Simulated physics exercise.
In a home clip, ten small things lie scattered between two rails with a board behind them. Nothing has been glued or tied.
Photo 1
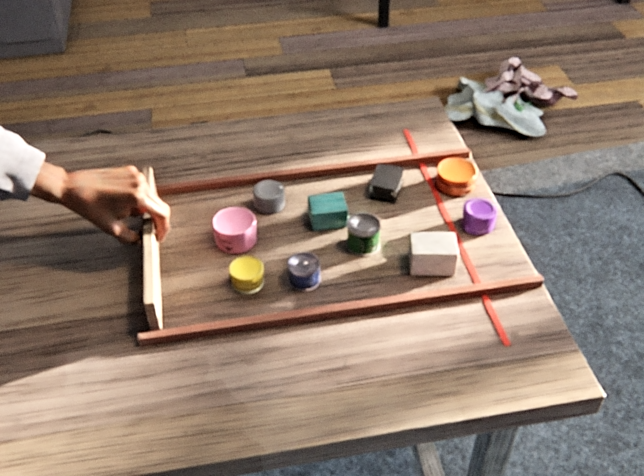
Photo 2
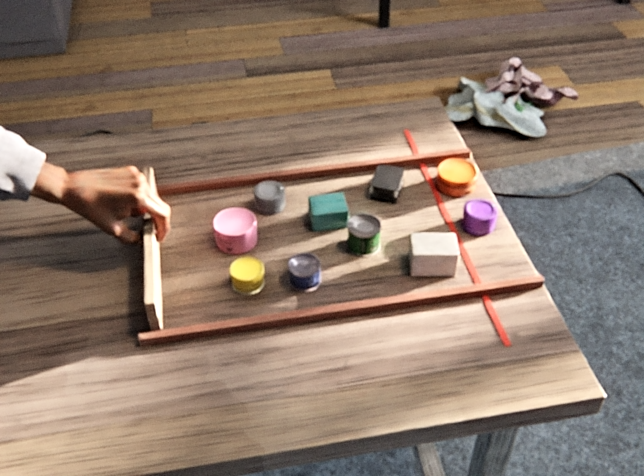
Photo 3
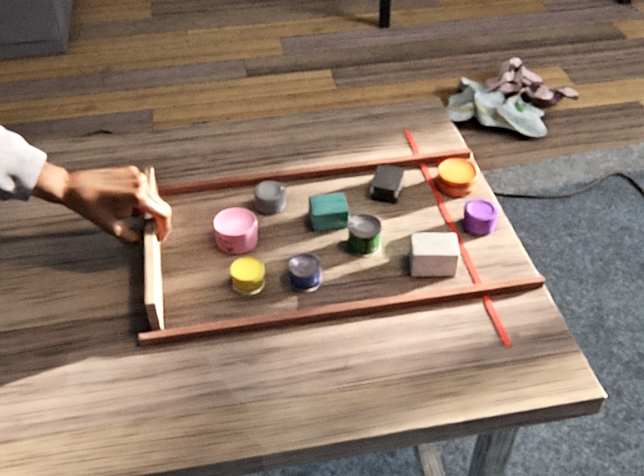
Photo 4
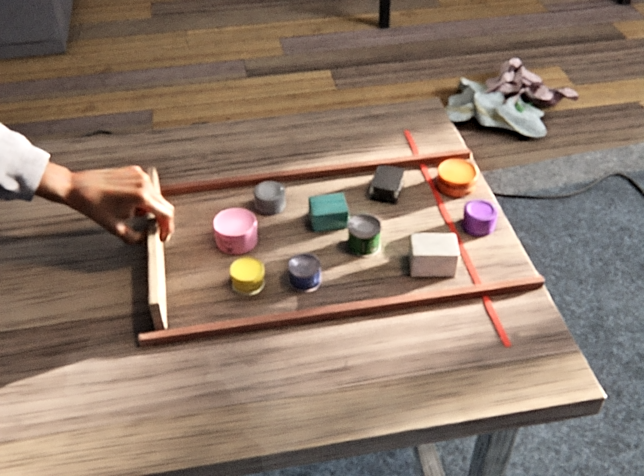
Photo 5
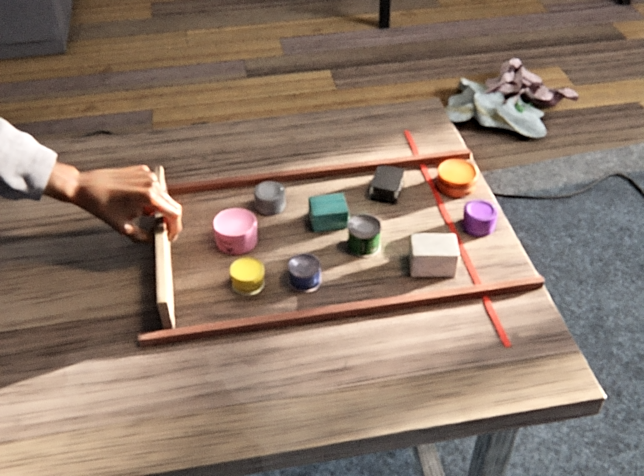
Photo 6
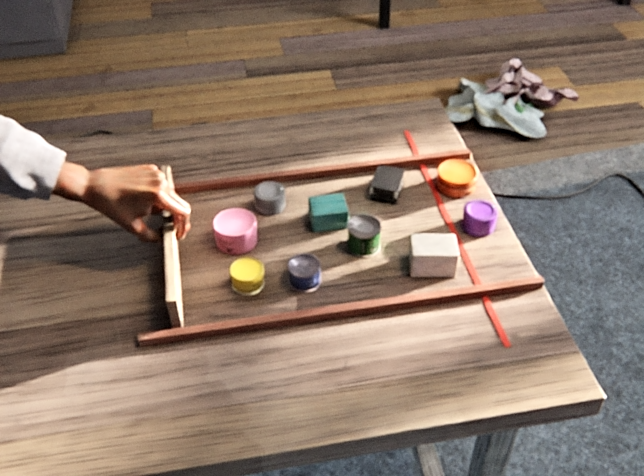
At the start, a hand holds an upright board at the left end of two rails on a wooden table, with ten small tubs, lids and blocks scattered to its right. The board stays almost still at first, then the hand slides it slightly right, while the small items stay in place.
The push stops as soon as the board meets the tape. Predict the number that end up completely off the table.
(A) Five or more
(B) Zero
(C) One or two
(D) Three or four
One or two.
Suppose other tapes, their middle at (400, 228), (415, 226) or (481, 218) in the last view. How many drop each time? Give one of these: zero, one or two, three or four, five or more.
So, for the three spots in the order asked, I'd go with zero, not one and at least five.
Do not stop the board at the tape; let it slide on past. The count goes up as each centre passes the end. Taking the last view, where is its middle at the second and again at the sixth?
At (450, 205) for the second, at (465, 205) for the sixth.
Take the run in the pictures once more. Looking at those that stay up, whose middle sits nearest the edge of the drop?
Foremost: The purple lid.
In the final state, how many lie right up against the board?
It's 4.
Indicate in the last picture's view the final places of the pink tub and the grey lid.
Roughly (469, 209), and the other roughly (448, 178).
Early on, none off yet; purple lid at rest near (479, 218); orange tub at rest near (457, 179); white block at rest near (433, 256).
A while later, none off yet; purple lid at rest near (479, 218); orange tub travelled a little near (472, 177); white block travelled about its own width near (485, 256).
Finally, the number that fall off is one or two; lost, orange tub.
